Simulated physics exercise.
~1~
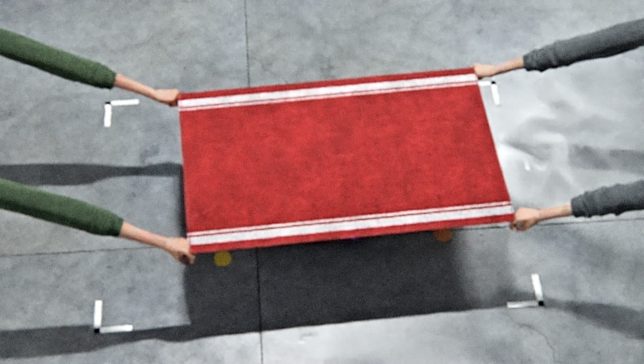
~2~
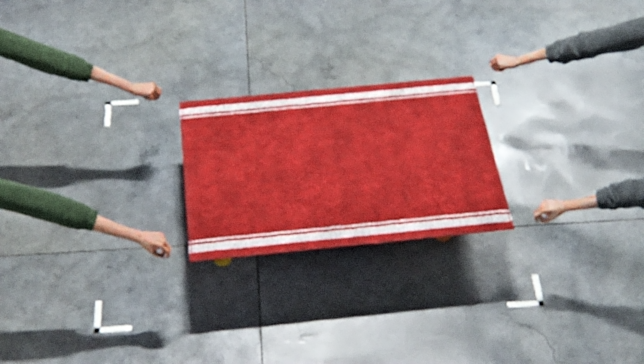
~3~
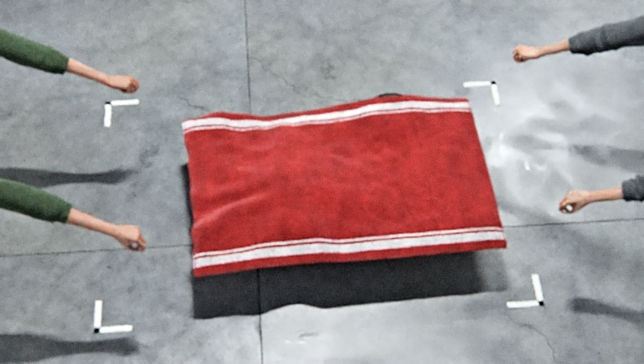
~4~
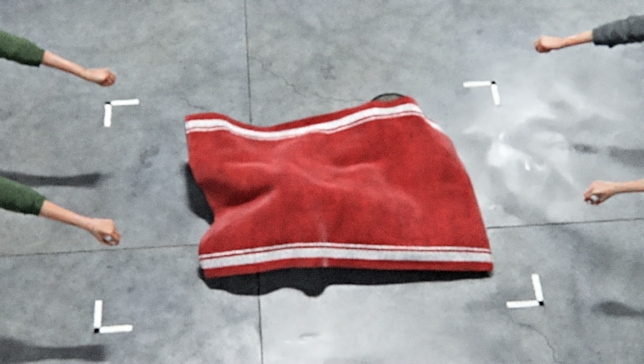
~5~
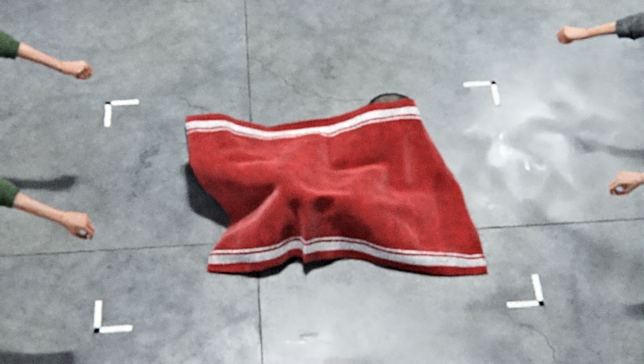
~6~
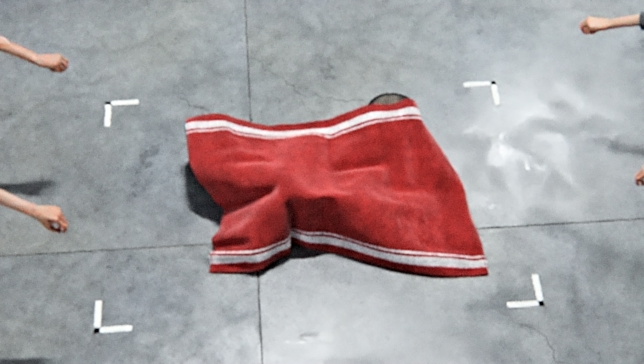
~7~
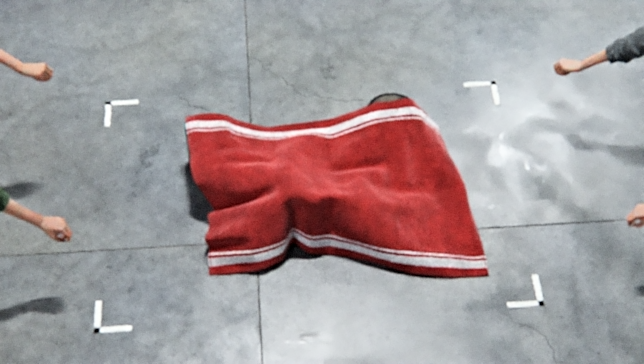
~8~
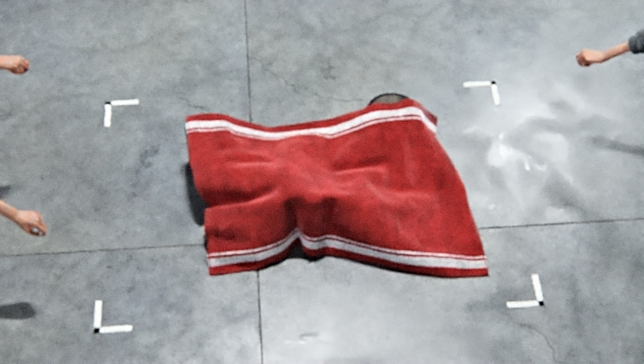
On a grey concrete floor, two pairs of hands held a red blanket with white stripes stretched flat, then let go and drew back as it dropped over some low objects, settling rumpled and lumpy between the white corner marks.
